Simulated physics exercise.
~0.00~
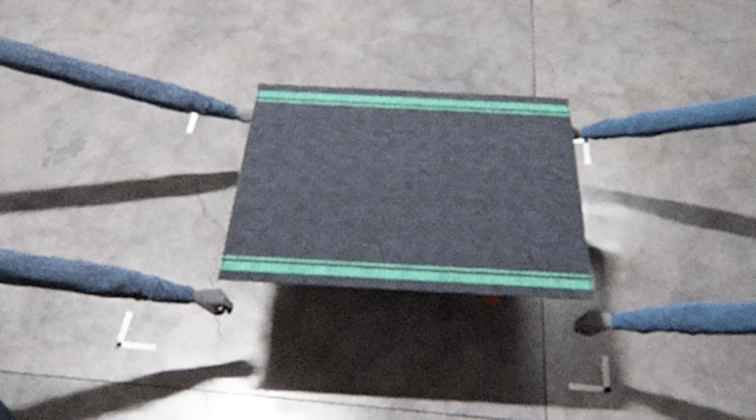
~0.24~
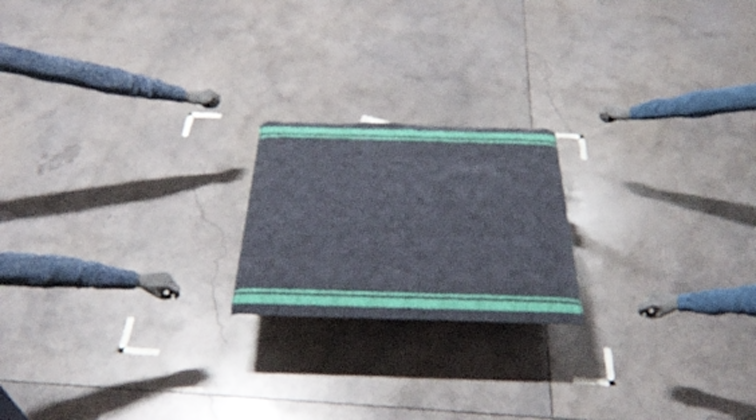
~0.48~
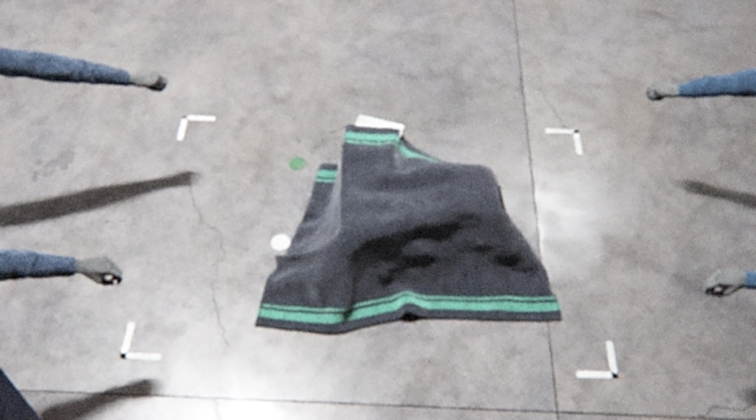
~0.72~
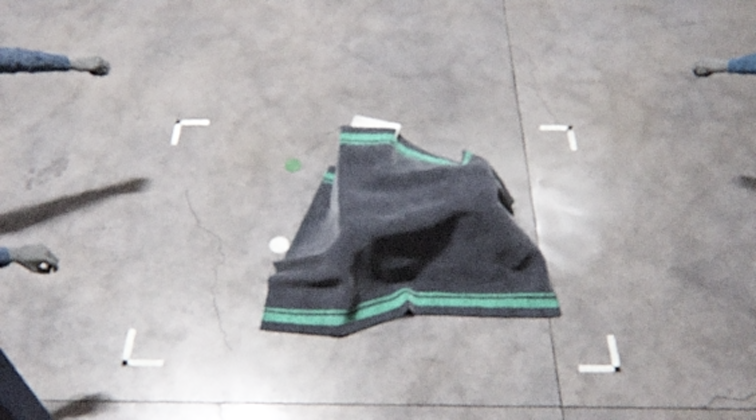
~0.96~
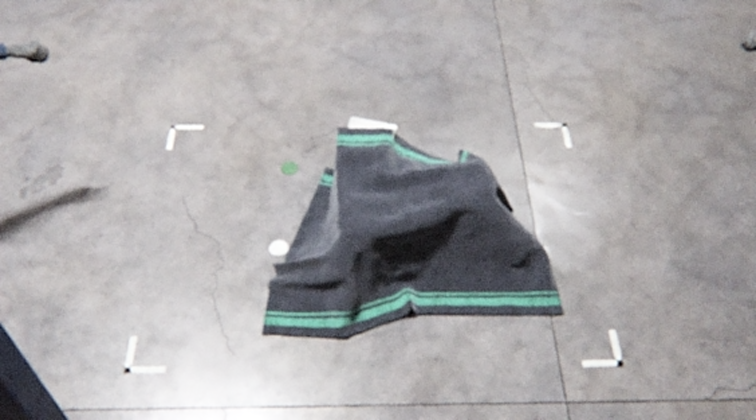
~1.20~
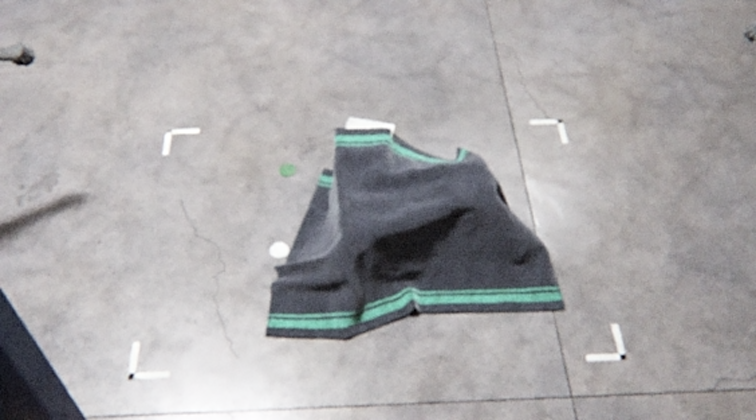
In this clip, four outstretched arms release a dark blanket with green-striped edges above a concrete floor and draw away as it drops. It settles into a rumpled, raised heap between white corner marks, leaving a green disc and a white disc uncovered to its left.
